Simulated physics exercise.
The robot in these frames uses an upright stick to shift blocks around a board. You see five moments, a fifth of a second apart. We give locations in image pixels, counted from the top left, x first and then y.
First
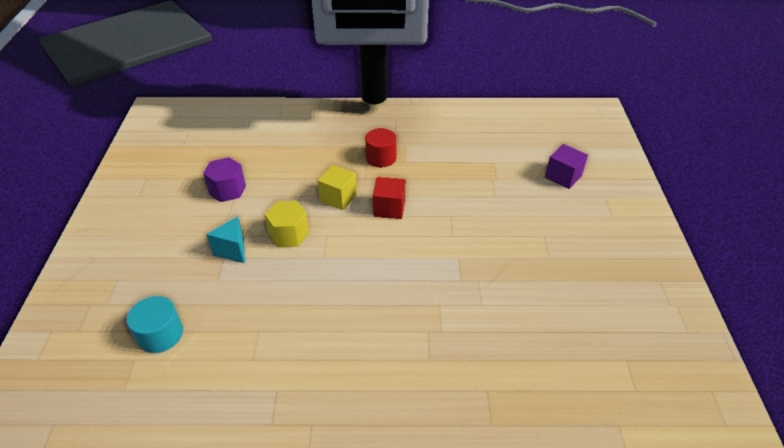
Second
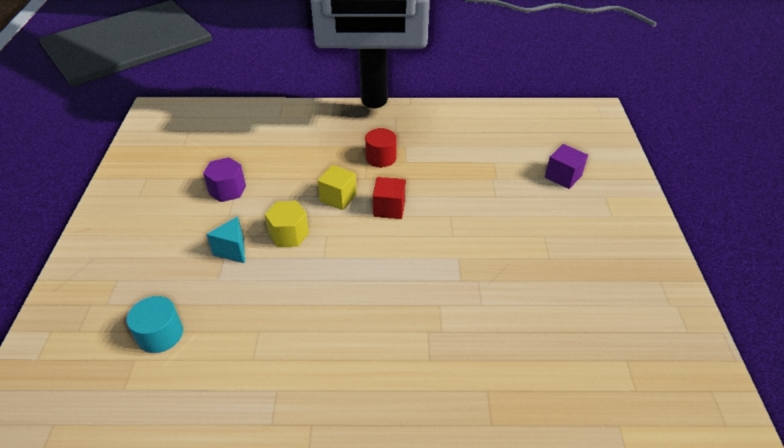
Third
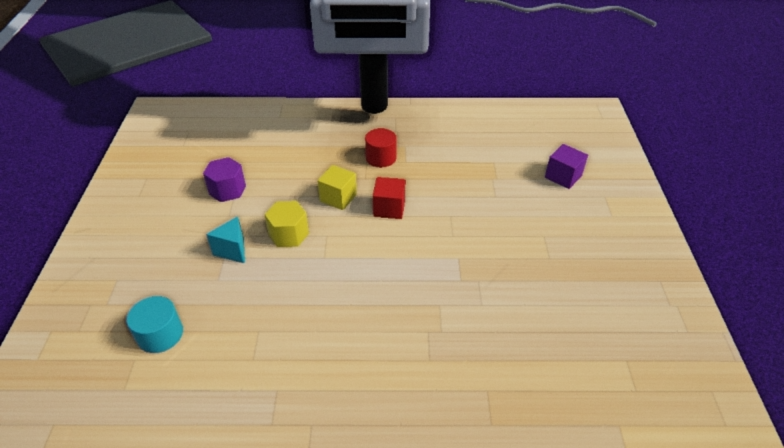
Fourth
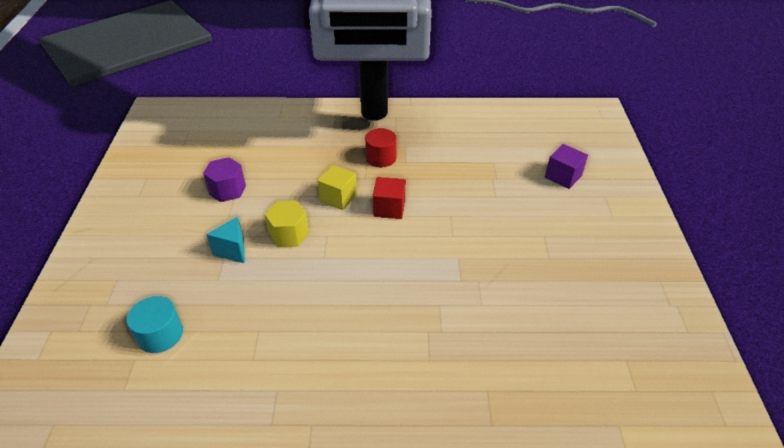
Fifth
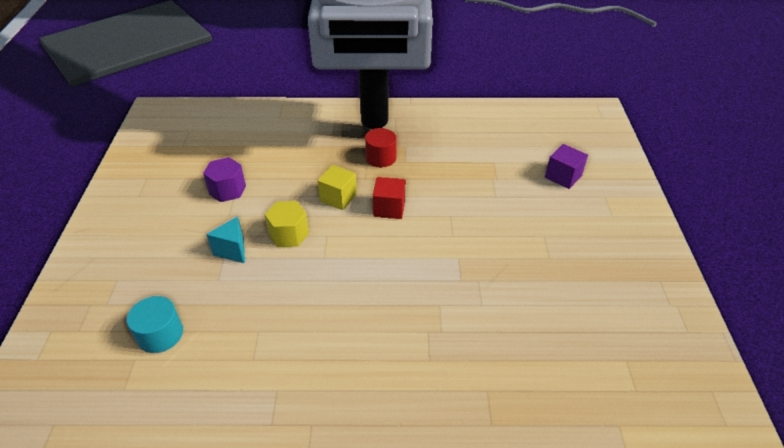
A robot arm's dark upright stick moved slightly down from the top edge of a wooden board toward a red round block, while all the colourful blocks stayed where they were.
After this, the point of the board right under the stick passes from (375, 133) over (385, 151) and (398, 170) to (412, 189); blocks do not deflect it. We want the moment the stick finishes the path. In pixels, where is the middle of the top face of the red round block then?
At roughly (385, 180).
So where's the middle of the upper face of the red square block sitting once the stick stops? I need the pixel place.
It comes to (385, 203).
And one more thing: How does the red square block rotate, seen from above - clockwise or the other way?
Its spin: Anticlockwise.
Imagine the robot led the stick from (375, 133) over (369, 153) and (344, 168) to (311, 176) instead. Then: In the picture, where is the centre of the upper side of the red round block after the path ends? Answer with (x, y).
The middle of its top is at (382, 153).
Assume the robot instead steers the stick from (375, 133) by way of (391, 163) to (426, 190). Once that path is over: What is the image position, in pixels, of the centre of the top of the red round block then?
Its top face will be centred at roughly (394, 178).
On the path given first. One third of the way, stick at (386, 141); red round block at (384, 150).
Two thirds of the way, stick at (398, 159); red round block at (386, 168).
At the end, stick at (412, 178); yellow square block not moved; red round block at (385, 180); red square block at (385, 203), turned 20° anticlockwise.
